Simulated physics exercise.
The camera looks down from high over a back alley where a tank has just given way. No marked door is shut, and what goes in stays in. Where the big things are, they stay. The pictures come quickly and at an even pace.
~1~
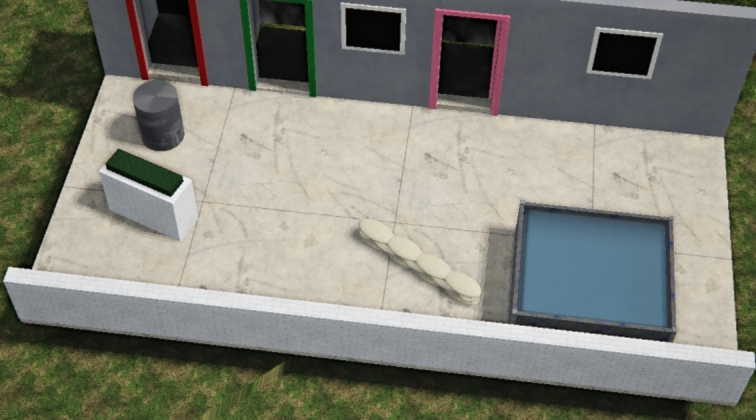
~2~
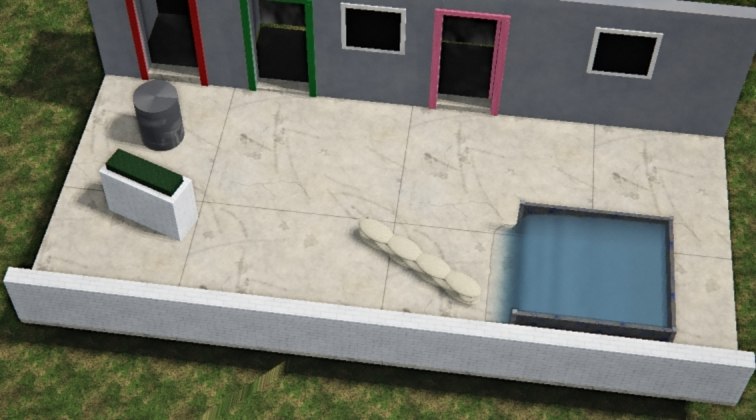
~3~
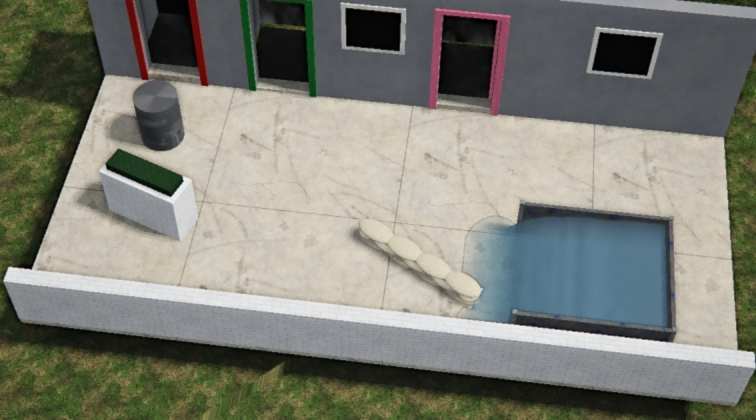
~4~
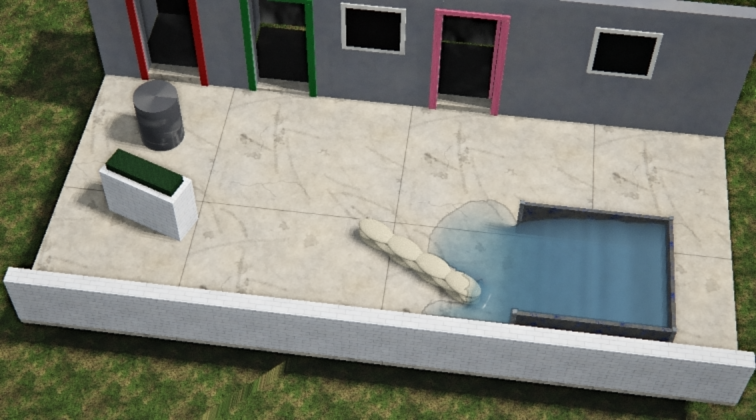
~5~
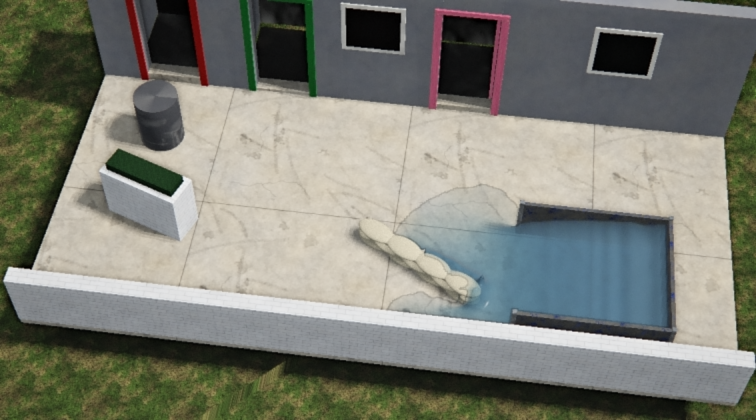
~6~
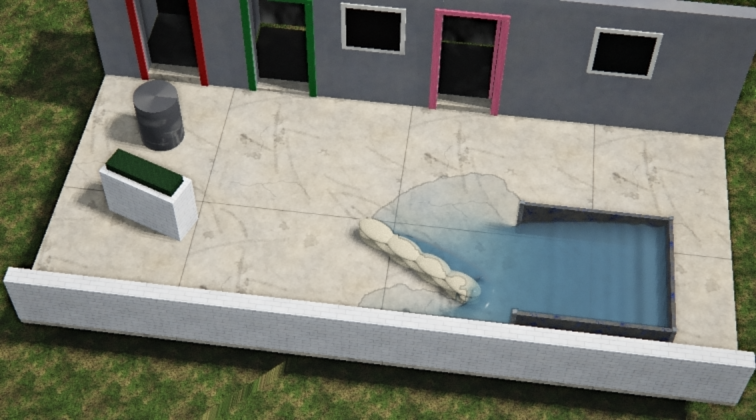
In a walled back alley, the left side of a full tank gave way and water poured out leftward across the pale paving, reaching a row of sandbags and spreading around both ends.
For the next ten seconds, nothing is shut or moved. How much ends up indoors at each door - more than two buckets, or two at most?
Indoors: Pink door, two at most; red door, two at most; green door, more than two.
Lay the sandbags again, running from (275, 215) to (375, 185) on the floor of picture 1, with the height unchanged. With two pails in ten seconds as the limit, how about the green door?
So green never gets there.
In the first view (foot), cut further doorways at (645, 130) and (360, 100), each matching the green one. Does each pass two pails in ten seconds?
Well, the first one doesn't reach it and the other one overshoots.
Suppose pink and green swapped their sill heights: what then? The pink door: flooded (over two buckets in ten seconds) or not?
Then: The pink door passes that mark.
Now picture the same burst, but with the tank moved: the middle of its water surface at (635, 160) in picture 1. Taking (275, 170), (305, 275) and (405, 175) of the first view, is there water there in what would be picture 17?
Soaked, spared, soaked.
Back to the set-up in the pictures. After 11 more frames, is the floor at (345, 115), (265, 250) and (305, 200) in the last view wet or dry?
Taking them as listed, they are waterlogged, waterlogged and waterlogged.
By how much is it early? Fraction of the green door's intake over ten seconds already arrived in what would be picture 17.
About 5 per cent.
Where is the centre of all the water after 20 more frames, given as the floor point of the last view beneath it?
Around (385, 216).
A moment on, water covers 25 % of the floor; the pink door not reached, the red door not reached, the green door not reached.
Next, water covers 50 % of the floor; the pink door not reached, the red door not reached, the green door under two buckets in.
Then, water covers 70 % of the floor; the pink door under two buckets in, the red door wet at the sill, nothing in, the green door over two buckets in.
Later, water covers 80 % of the floor; the pink door under two buckets in, the red door wet at the sill, nothing in, the green door over two buckets in.
In the end, water covers 85 % of the floor; the pink door under two buckets in, the red door wet at the sill, nothing in, the green door over two buckets in.
